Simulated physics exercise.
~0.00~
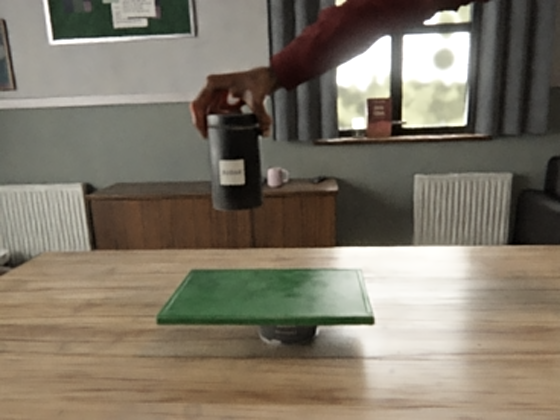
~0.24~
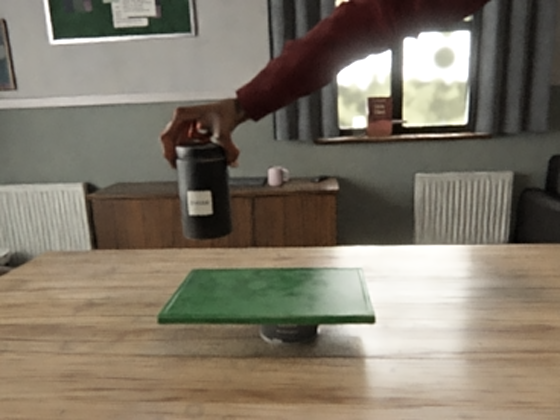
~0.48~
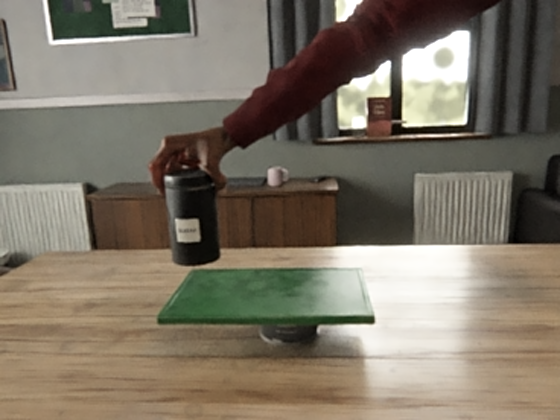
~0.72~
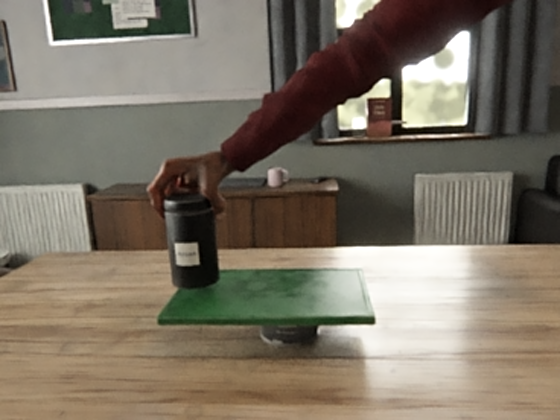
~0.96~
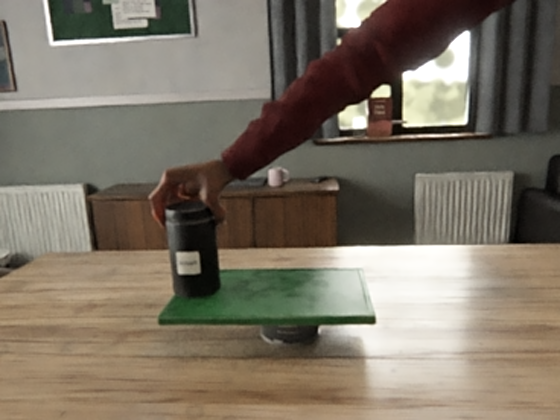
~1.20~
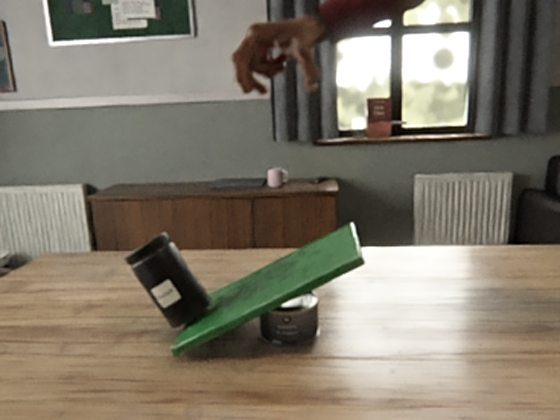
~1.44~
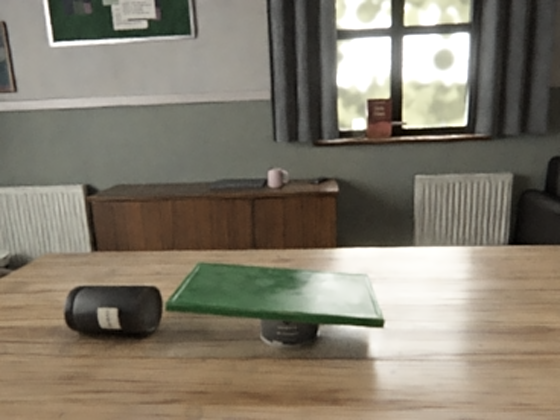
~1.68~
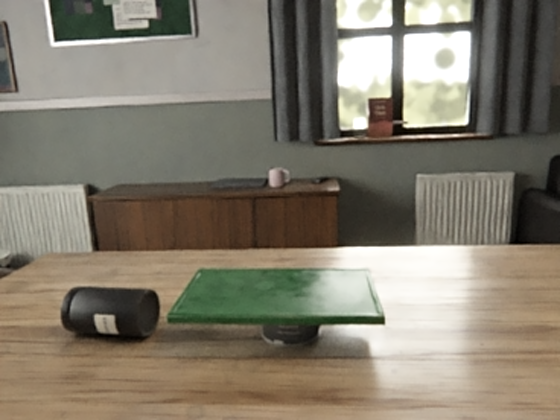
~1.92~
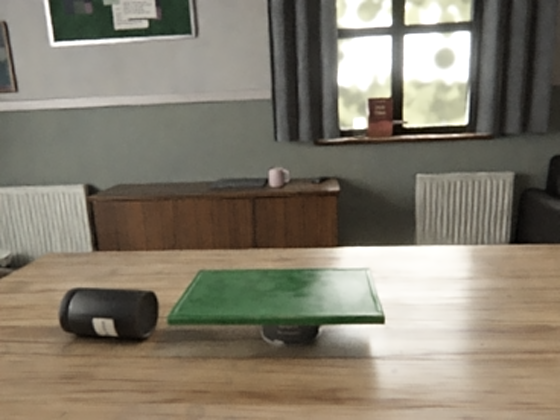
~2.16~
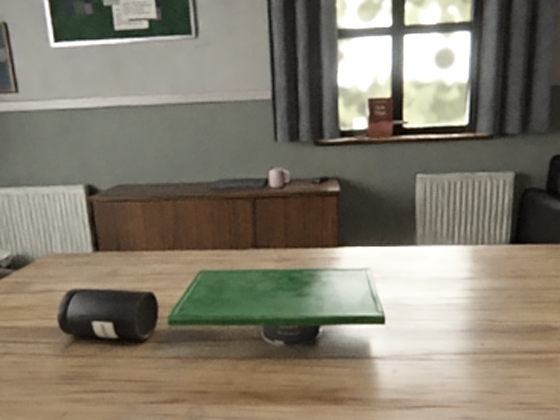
A black jar set on a green lid's left edge tips it and falls onto the table.
